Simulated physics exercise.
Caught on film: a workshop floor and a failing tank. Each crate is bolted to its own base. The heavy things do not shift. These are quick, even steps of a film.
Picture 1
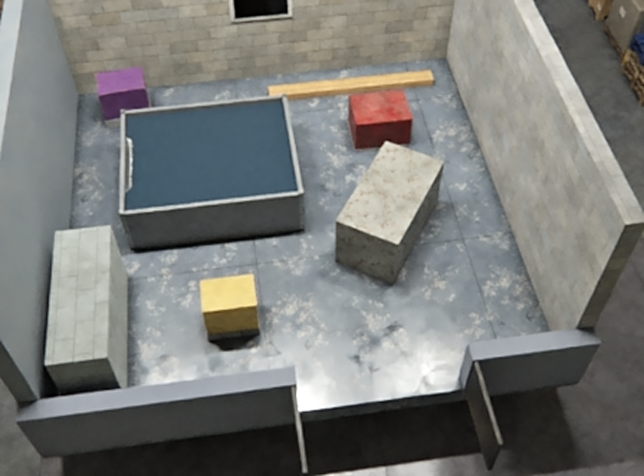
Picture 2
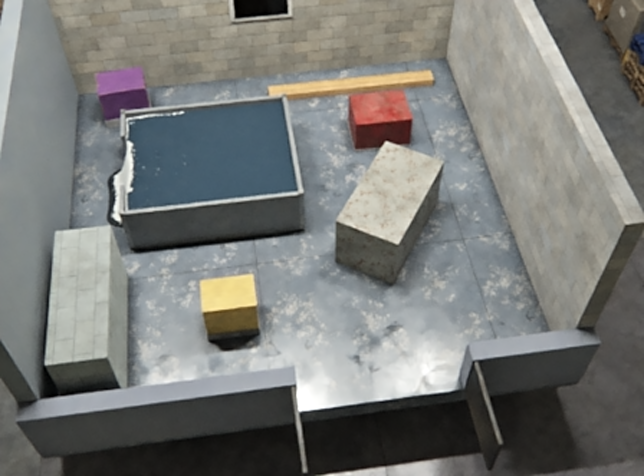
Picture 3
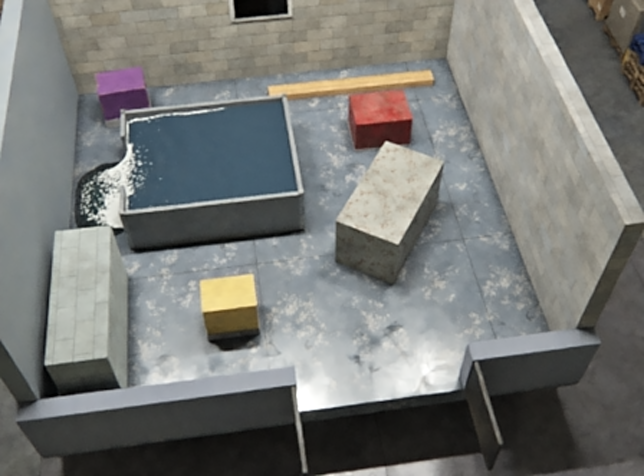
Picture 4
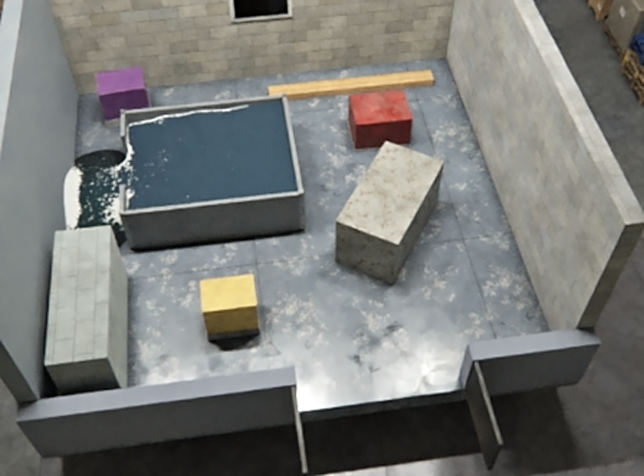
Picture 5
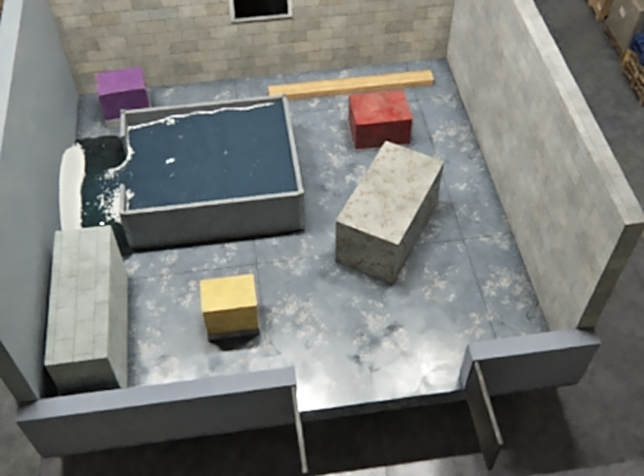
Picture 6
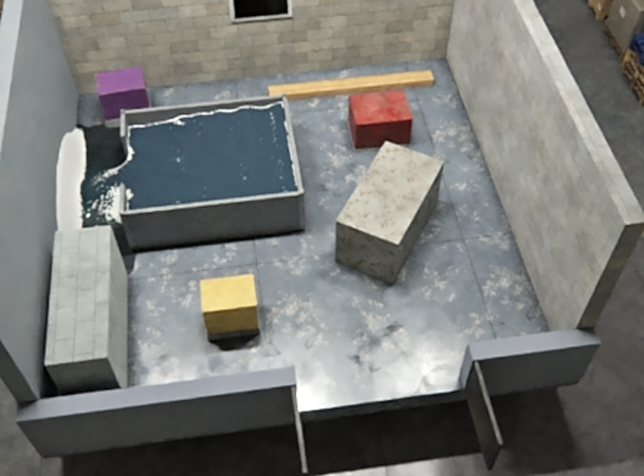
At first, a low-walled open tank of dark blue water sits nearly still among purple, red, yellow and grey blocks. Water then breaks out through its left side in a white, foamy rush, spreads across the floor to the left wall and washes against it, while the blocks stay put.
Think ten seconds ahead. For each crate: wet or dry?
One by one: The yellow crate stays dry; the red crate gets wet; the purple crate gets wet.
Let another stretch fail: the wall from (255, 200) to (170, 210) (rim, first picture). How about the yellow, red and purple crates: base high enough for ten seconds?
The yellow one gets wet, the red one takes water, the purple one is spared.
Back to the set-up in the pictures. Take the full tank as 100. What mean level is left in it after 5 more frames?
Close to 74 %.
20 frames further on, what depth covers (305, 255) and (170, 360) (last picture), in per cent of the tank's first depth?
Roughly 6 and 2 per cent, in turn.
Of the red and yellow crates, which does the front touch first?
First comes the yellow-painted one.
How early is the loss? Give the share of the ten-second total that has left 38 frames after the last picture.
I make it 10 per cent.
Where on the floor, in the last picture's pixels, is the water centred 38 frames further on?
Near (253, 196).
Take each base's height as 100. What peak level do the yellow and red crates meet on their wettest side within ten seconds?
Roughly 70 per cent, then 430 per cent.
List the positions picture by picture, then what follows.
In the first picture, the open tank at (209, 154) is whole and still.
In the second picture, the front is at (120, 223), out from the gap at (131, 183).
In the third picture, the front is at a hidden place, out from the gap at (132, 185).
In the fourth picture, the front is at a hidden place, out from the gap at (132, 186).
In the fifth picture, the front is at a hidden place, out from the gap at (132, 186).
In the sixth picture, water pours out at (132, 185) and has run to a hidden place.
A moment on, water covers 15 % of the floor; the yellow crate not reached, the red crate not reached, the purple crate water round its plinth.
Next, water covers 30 % of the floor; the yellow crate water round its plinth, the red crate not reached, the purple crate water round its plinth.
Then, water covers 65 % of the floor; the yellow crate water round its plinth, the red crate water round its plinth, the purple crate water round its plinth.
Later, water covers 95 % of the floor; the yellow crate water round its plinth, the red crate water round its plinth, the purple crate water round its plinth.
In the end, water covers 100 % of the floor; the yellow crate stayed above the water, the red crate was topped, the purple crate was topped.
